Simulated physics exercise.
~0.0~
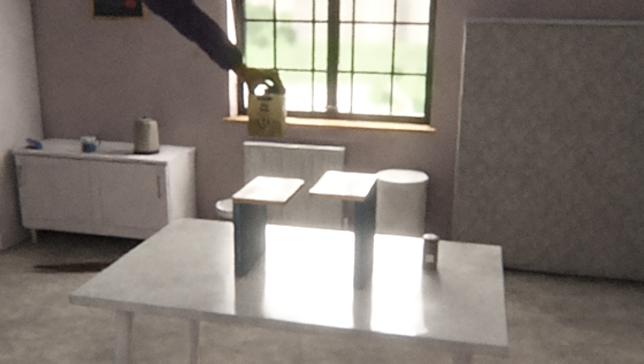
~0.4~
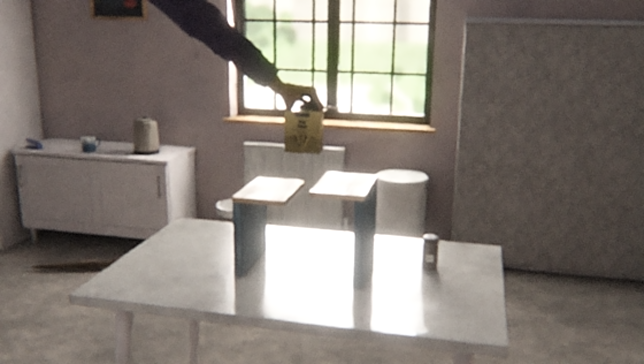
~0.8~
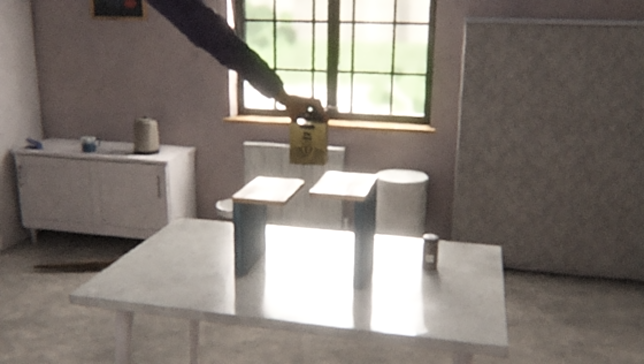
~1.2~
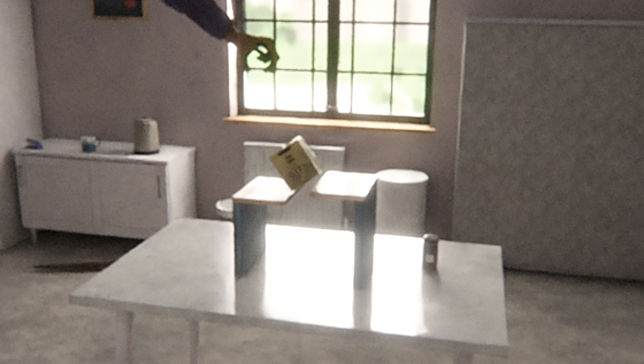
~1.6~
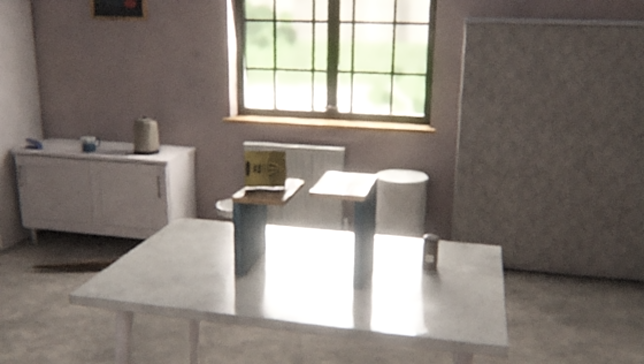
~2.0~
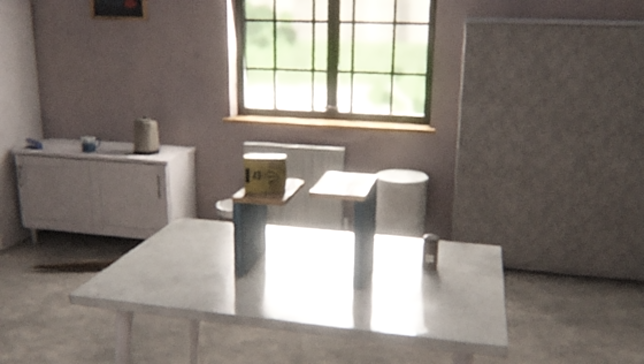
In a sunlit room with a white table, a hand carried a yellow packet over the gap between two raised platforms and let go, and the packet tilted, tipped left and ended on its side atop the left platform, not falling through.
